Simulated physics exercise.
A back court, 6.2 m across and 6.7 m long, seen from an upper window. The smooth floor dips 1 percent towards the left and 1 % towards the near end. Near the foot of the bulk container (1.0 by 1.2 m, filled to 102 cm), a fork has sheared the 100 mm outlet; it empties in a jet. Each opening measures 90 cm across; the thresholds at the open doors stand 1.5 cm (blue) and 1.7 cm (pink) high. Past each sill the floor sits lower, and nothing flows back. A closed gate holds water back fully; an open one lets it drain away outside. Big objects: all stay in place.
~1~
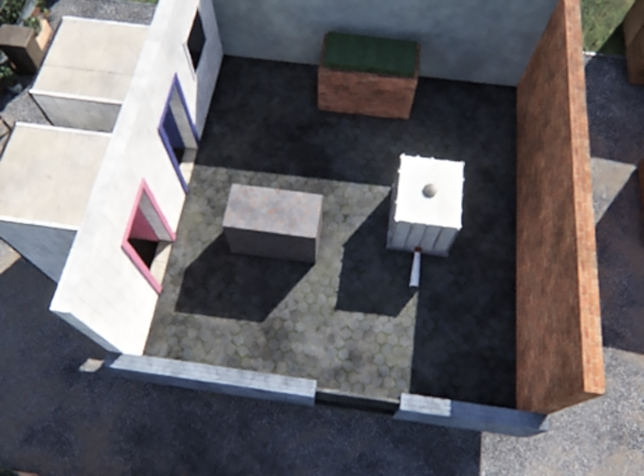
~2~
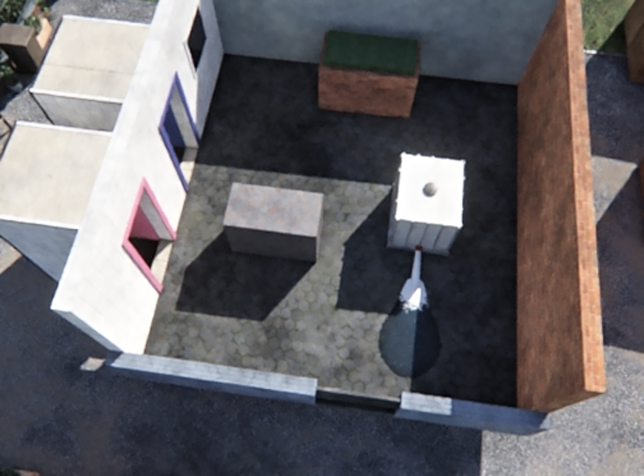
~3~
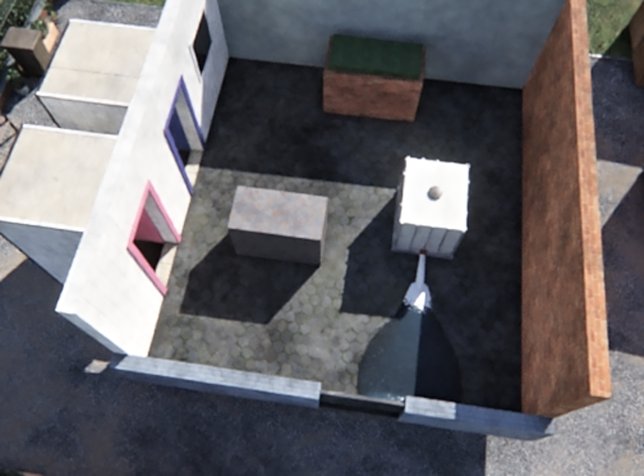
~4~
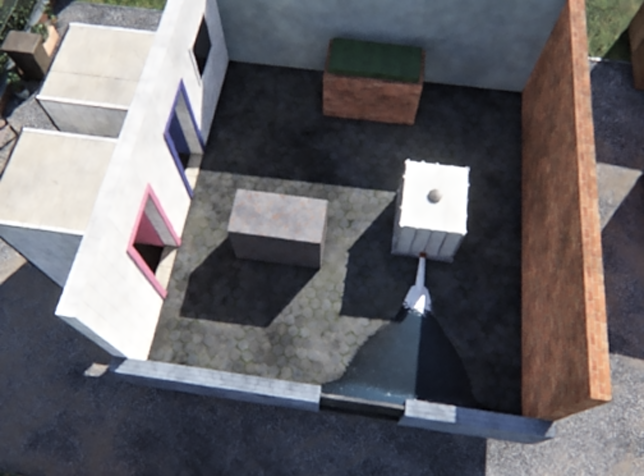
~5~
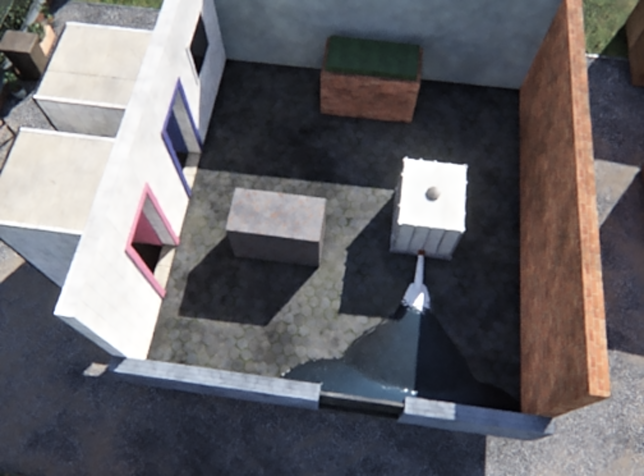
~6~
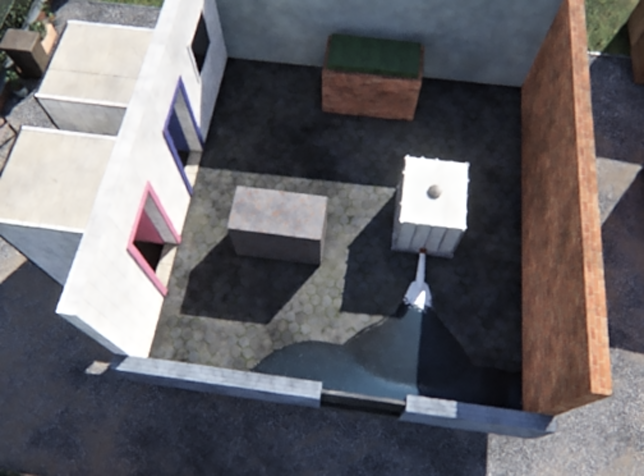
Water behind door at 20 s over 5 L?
Blue door: Not over. Pink door: Over.
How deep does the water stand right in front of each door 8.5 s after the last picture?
So blue stands at 0.0 cm, while pink stands at 2.5 cm.
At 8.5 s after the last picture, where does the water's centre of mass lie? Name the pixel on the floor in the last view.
The water is centred close to (336, 339).
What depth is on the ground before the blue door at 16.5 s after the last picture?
I'd say close to 2.0 cm.
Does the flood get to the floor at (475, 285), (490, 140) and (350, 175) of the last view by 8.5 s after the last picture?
Taking them in order, they'd be swamped, spared and spared.
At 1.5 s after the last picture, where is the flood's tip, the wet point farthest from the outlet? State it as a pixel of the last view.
Look near (188, 372) in the last picture.
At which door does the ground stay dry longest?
It is the blue one.
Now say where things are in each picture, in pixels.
In the first frame, the jet has just started at (417, 263); the ground is still dry.
In the second frame, the jet leaves at (417, 262); the sheet reaches (415, 375), 2.3 m away, and wets 1.1 m2.
In the third frame, the jet leaves at (422, 265); the sheet reaches a hidden place, 2.8 m away, and wets 2.2 m2.
In the fourth frame, from the spout at (422, 268) the water has spread over 2.7 m2; its tip is at a hidden place, and it is 1.3 cm deep on average.
In the fifth frame, from the spout at (420, 266) the water has spread over 3.4 m2; its tip is at a hidden place, and it is 1.3 cm deep on average.
In the sixth frame, from the spout at (422, 264) the water has spread over 4.2 m2; its tip is at a hidden place, and it is 1.4 cm deep on average.
Then, 1.5 s after the last picture water covers 15 % of the floor and is deepest (7 cm) near (403, 402); blue door not reached, pink door not reached.
Then, 4.5 s after the last picture water covers 30 % of the floor and is deepest (6 cm) near (414, 404); blue door not reached, pink door not reached.
Then, 8.5 s after the last picture water covers 40 % of the floor and is deepest (8 cm) near (426, 405); blue door not reached, pink door 2.3 cm at the sill, 0 L in.
Then, 12.5 s after the last picture water covers 50 % of the floor and is deepest (8 cm) near (426, 405); blue door 1.1 cm at the sill, 0 L in, pink door 3.3 cm at the sill, 4 L in.
Then, 16.5 s after the last picture water covers 55 % of the floor and is deepest (8 cm) near (414, 404); blue door 1.9 cm at the sill, 0 L in, pink door 3.9 cm at the sill, 15 L in.
